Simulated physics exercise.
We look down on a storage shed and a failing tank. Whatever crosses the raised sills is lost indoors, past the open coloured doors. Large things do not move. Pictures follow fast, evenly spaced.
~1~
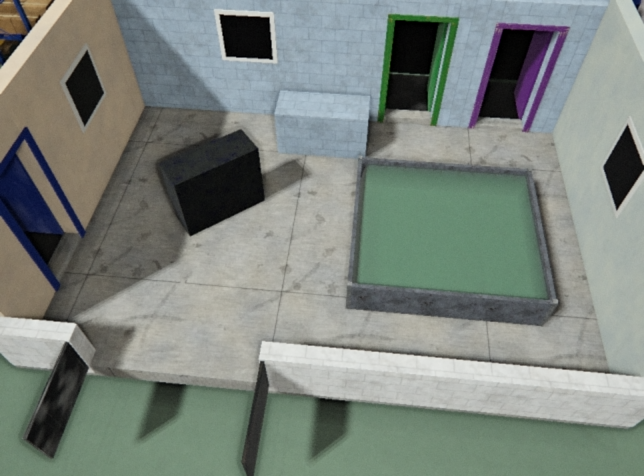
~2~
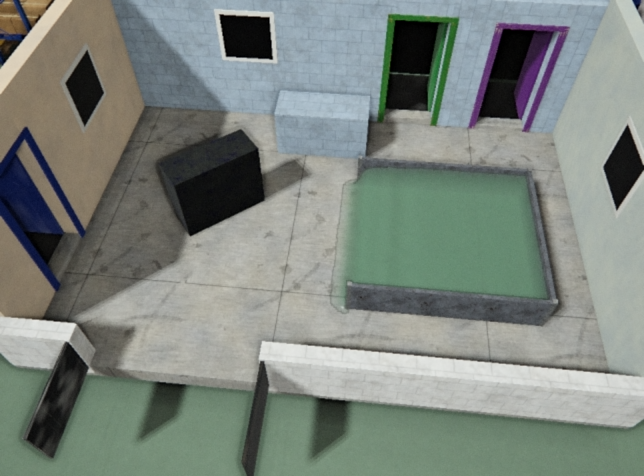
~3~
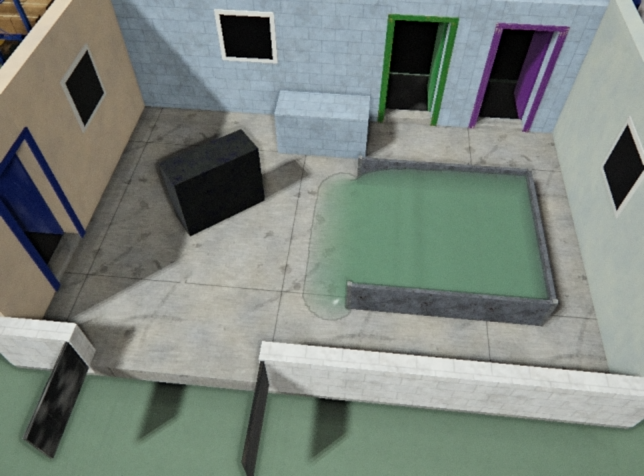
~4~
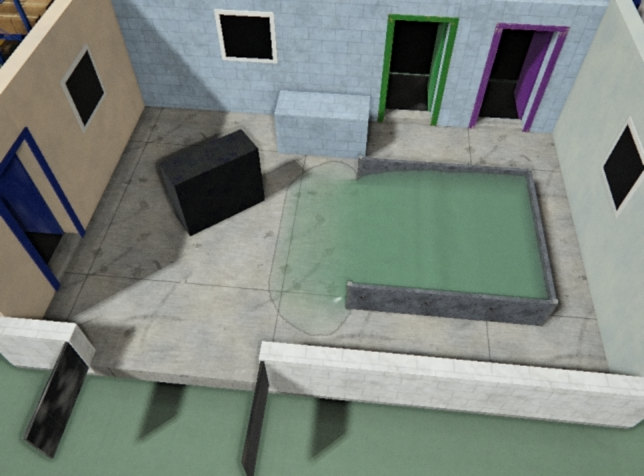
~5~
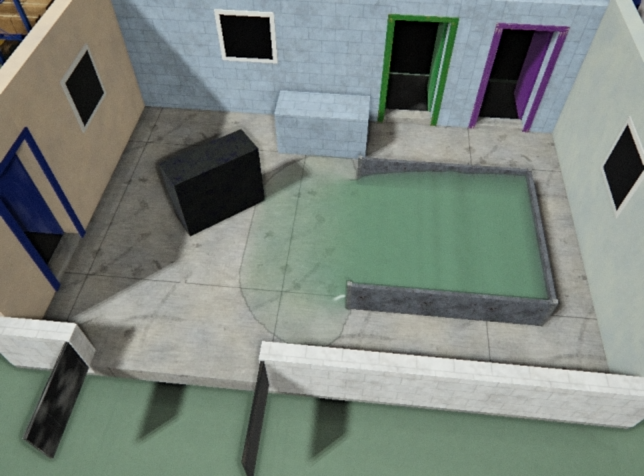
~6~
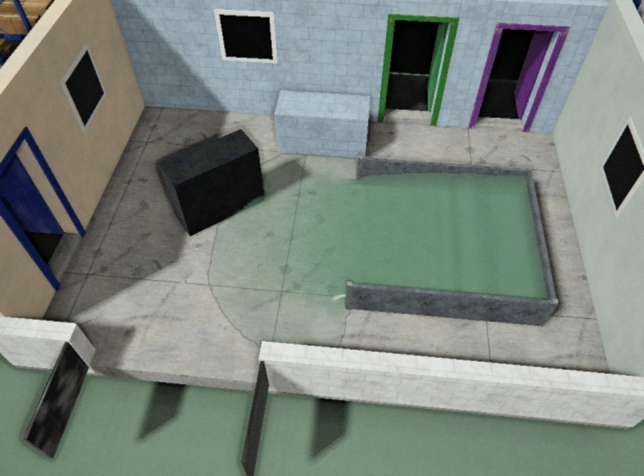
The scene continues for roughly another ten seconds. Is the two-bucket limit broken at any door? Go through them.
Going through them: The purple door keeps to it, the green door keeps to it, the blue door breaks it.
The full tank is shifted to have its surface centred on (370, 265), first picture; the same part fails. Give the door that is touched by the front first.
One in blue.
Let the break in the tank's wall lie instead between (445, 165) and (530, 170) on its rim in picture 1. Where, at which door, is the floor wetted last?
Go with the one in blue.
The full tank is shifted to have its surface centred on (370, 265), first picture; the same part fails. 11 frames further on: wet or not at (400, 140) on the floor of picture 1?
At that place: Free of water.
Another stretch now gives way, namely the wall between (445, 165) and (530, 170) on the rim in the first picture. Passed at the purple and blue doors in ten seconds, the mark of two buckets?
Result - purple door crosses the threshold, blue door fails to reach it.
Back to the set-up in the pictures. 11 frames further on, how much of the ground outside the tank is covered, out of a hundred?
That works out to some 50 in a hundred.
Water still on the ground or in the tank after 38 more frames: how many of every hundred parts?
Roughly 76 parts in a hundred.
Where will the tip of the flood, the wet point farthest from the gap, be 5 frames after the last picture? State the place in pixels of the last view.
Somewhere around (87, 251).
A moment on, water covers 35 % of the floor; the purple door not reached, the green door not reached, the blue door not reached.
Next, water covers 50 % of the floor; the purple door not reached, the green door not reached, the blue door under two buckets in.
Then, water covers 55 % of the floor; the purple door not reached, the green door not reached, the blue door over two buckets in.
Later, water covers 70 % of the floor; the purple door not reached, the green door wet at the sill, nothing in, the blue door far over two buckets in.
In the end, water covers 85 % of the floor; the purple door wet at the sill, nothing in, the green door wet at the sill, nothing in, the blue door far over two buckets in.
